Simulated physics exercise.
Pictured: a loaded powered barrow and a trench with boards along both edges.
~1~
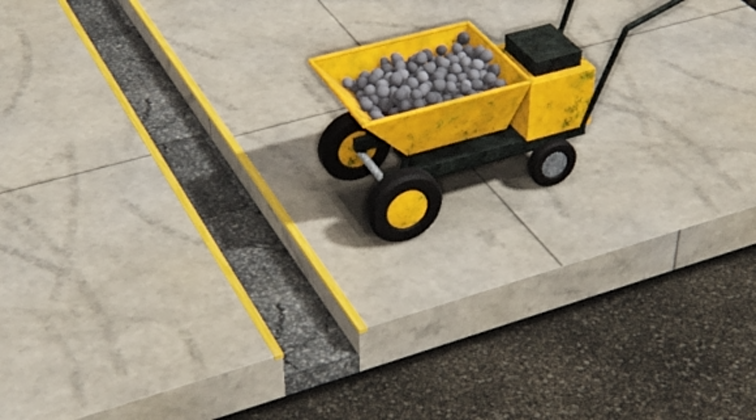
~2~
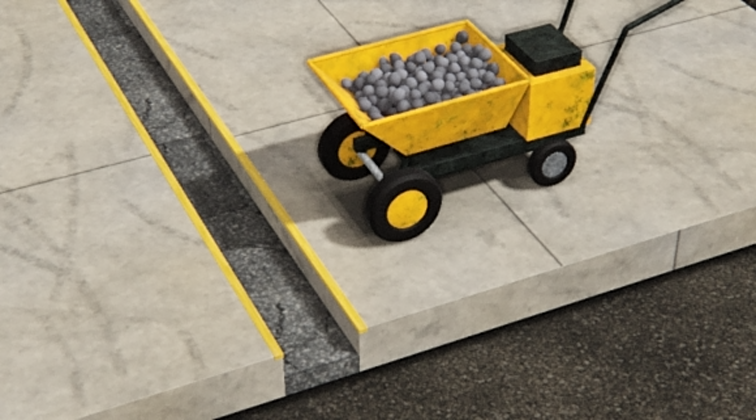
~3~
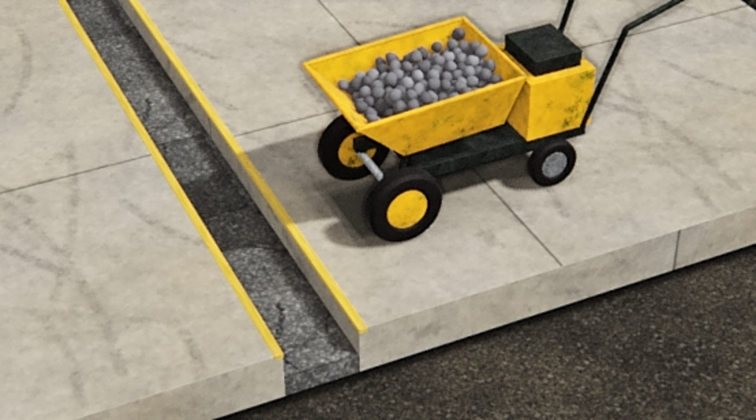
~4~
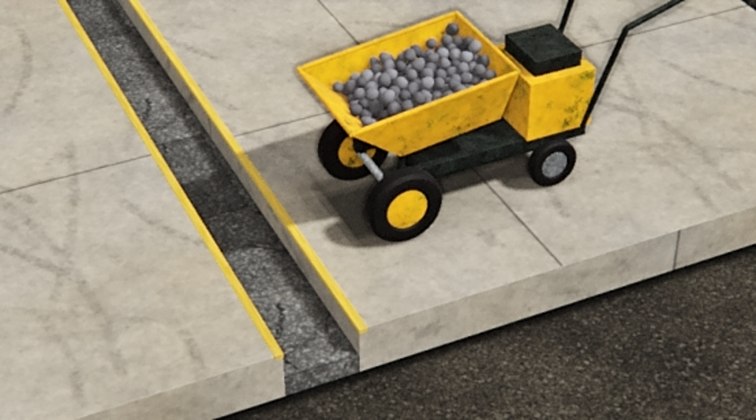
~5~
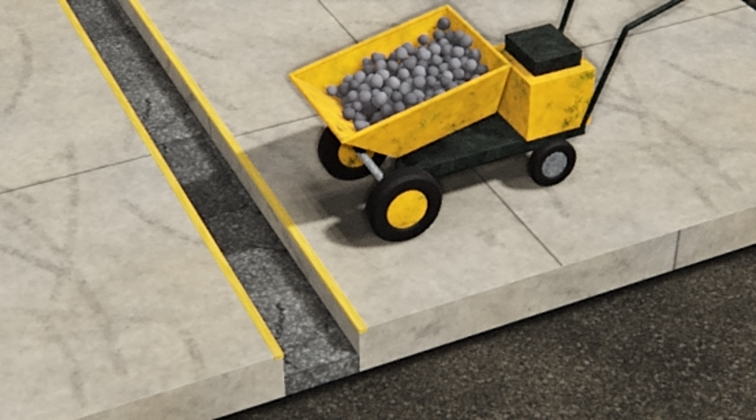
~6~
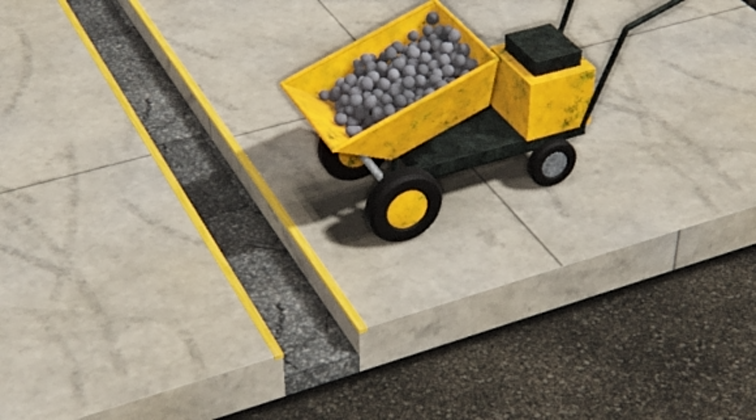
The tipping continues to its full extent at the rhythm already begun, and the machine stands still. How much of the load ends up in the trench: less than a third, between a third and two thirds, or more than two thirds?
I'd say better than two thirds of it lands in the trench.
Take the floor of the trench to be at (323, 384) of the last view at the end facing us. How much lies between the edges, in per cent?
It lands somewhere near 90 percent.
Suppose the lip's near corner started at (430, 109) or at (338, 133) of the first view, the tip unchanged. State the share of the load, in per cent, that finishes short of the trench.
20 % and 0 %.
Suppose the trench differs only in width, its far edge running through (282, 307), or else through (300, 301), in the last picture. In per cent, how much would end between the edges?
Roughly 40 % and 10 %.
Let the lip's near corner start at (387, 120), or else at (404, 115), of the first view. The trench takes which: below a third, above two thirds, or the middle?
In the first case more than two thirds, in the second case above two thirds.
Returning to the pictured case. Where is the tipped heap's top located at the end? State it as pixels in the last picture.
Settled peak, approx. (224, 233).
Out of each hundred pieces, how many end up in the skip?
About 10 %.
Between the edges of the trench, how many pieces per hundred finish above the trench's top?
Estimate: Around 15 %.
Soon, skip tipped steeply; all in the skip.
A while on, skip tipped right over; about half in the skip; about half in or heaped over the trench; a stray few beyond it.
Towards the end, skip tipped right over; a small part in the skip; most in or heaped over the trench; a small part beyond it.
Finally, skip tipped right over; a small part in the skip; most in or heaped over the trench; a small part beyond it.
